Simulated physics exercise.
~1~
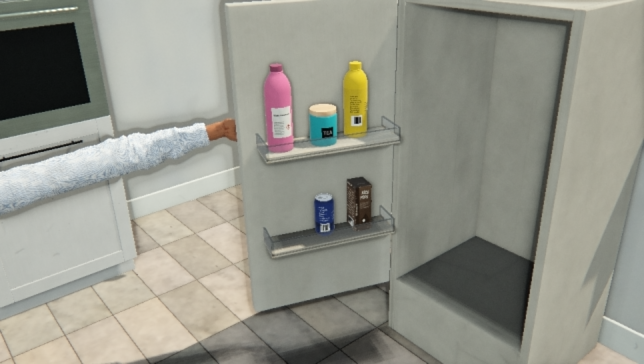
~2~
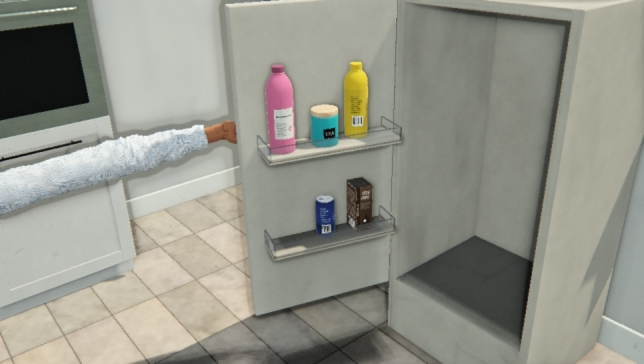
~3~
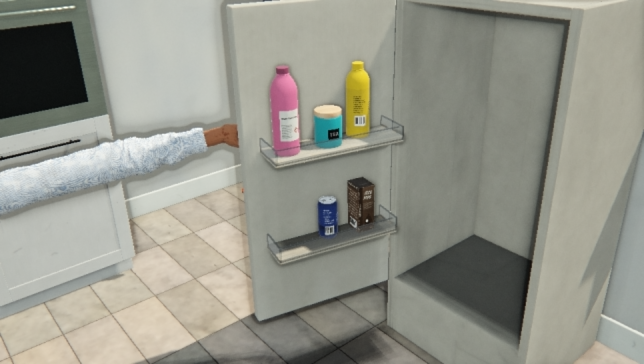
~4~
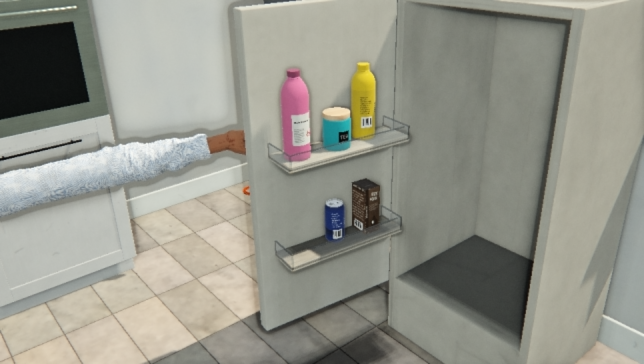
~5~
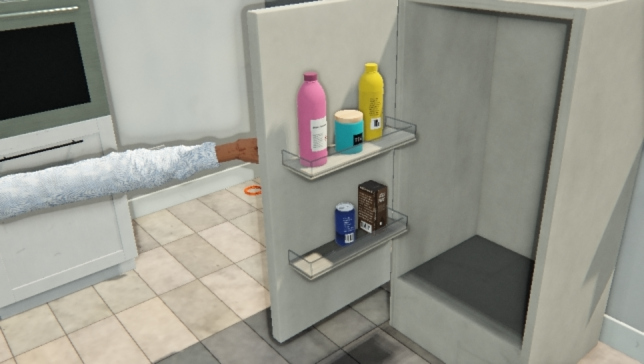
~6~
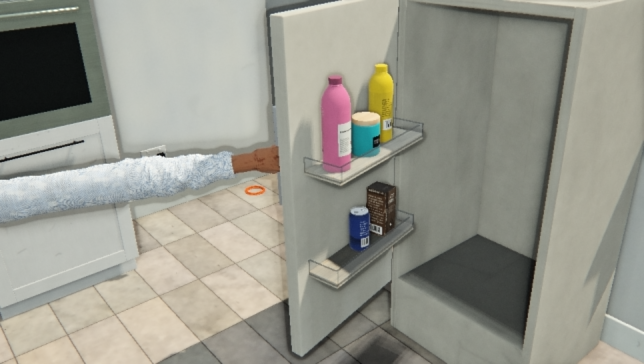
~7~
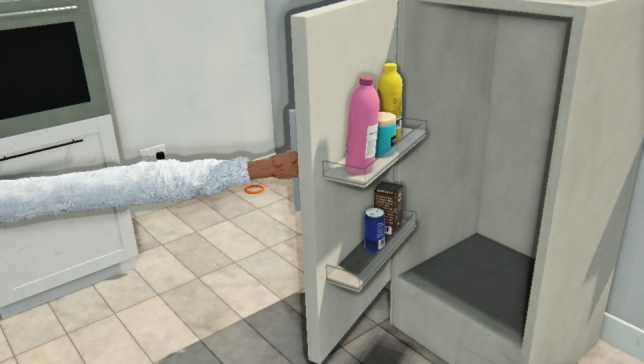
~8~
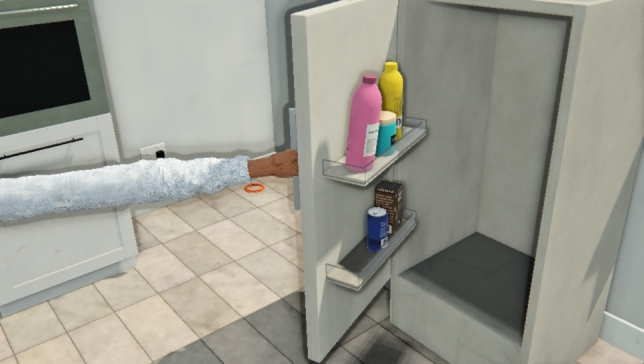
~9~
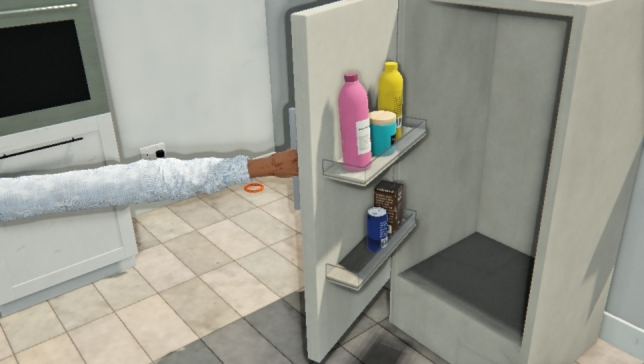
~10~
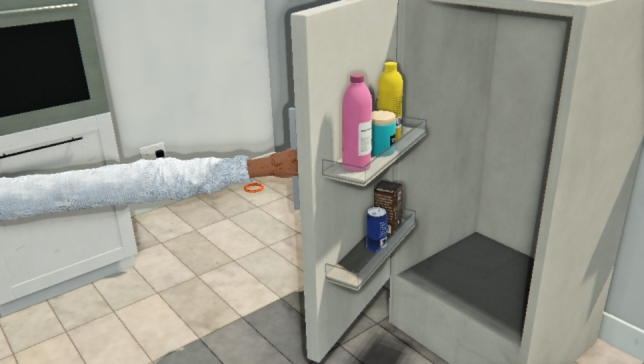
In a kitchen, a hand swings an open fridge door partway shut and stops, its bottles and other items staying upright.
